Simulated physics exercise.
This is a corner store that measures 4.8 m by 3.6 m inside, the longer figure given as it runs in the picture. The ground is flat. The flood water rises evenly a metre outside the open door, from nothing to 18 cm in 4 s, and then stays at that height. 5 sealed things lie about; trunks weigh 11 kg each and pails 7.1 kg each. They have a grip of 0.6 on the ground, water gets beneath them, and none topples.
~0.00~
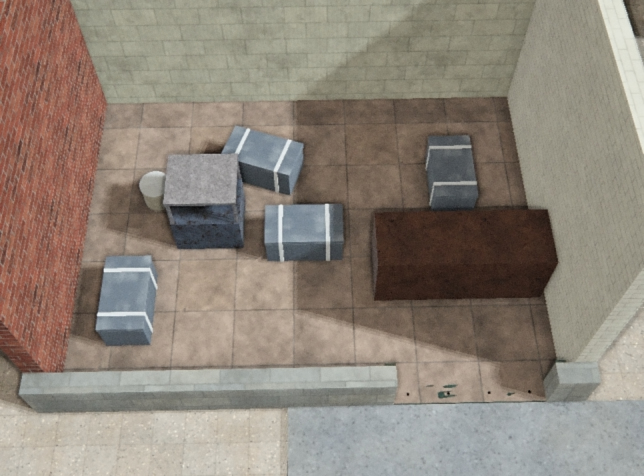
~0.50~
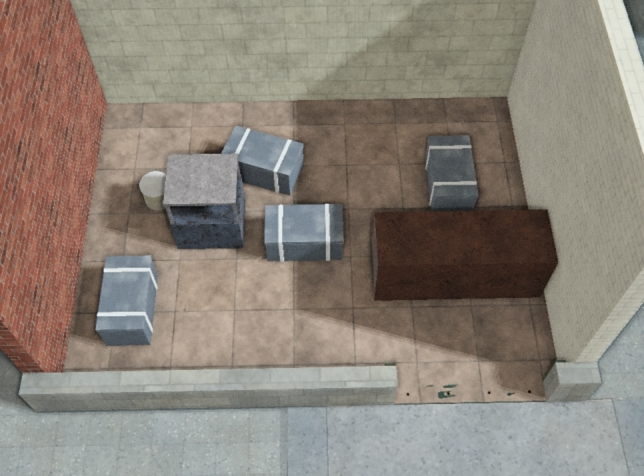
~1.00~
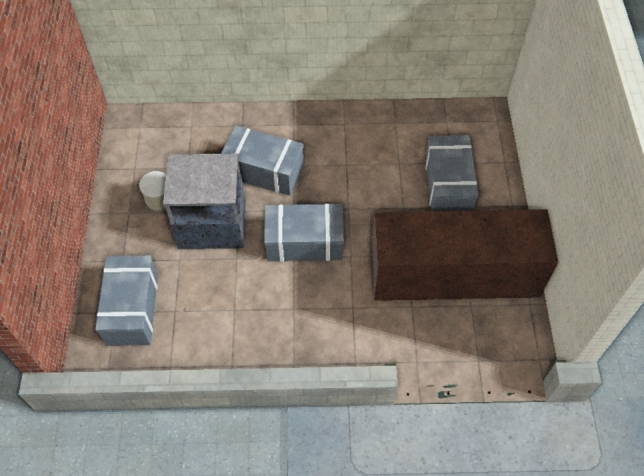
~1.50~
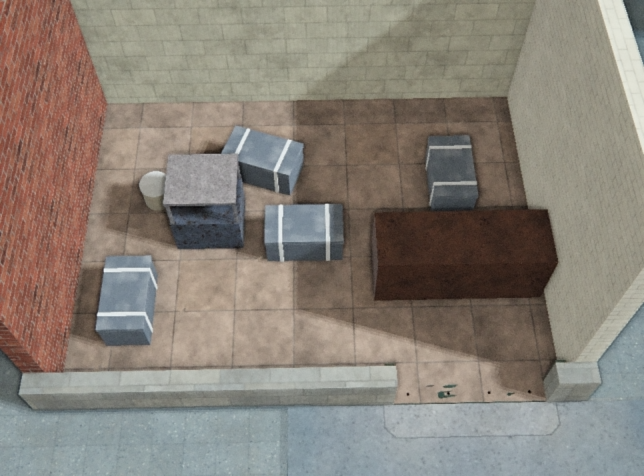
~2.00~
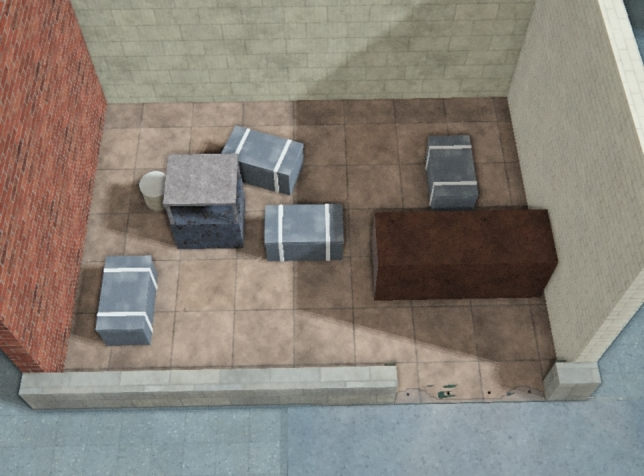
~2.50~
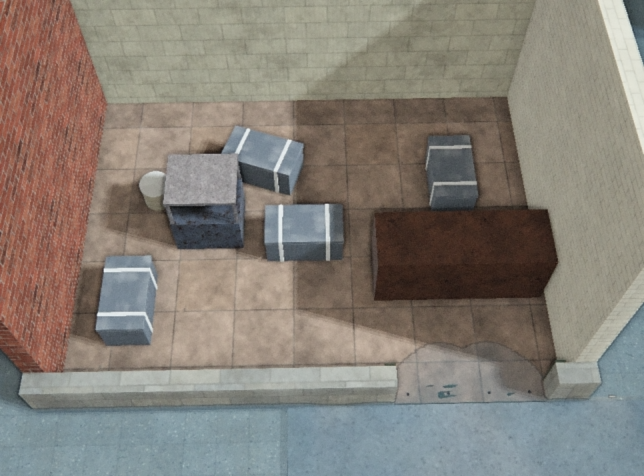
The footage shows a walled room holding strapped grey trunks, a dark block and a long brown box, none of which move, while water spreads over the paving outside and finally creeps just inside the doorway at lower right.
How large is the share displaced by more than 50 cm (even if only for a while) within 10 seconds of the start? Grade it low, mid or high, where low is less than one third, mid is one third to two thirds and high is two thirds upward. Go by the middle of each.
Grade: Low.
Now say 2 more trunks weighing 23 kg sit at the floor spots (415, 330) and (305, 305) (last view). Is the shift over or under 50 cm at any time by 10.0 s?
Order as asked: Farther and farther.
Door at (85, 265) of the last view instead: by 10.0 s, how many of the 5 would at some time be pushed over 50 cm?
In that case the number is 3.
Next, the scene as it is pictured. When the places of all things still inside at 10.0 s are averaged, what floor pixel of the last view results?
The average lands around (263, 190).
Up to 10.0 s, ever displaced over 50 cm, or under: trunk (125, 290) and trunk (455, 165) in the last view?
Result, in order: Exceeded / stayed within.
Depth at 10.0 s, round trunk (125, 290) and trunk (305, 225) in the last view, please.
First roughly 5 cm, second roughly 3 cm.
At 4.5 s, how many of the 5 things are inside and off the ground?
My tally comes to 0.
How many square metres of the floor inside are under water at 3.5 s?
1.5 m2.
After 3.5 s 0 of 5 are over 50 cm from their spots; 0 afloat.
After 4.5 s 0 of 5 are over 50 cm from their spots; 0 afloat.
After 7.0 s 0 of 5 are over 50 cm from their spots; 0 afloat.
After 10.0 s 1 of 5 are over 50 cm from their spots, and 1 have been at some point; 0 afloat.
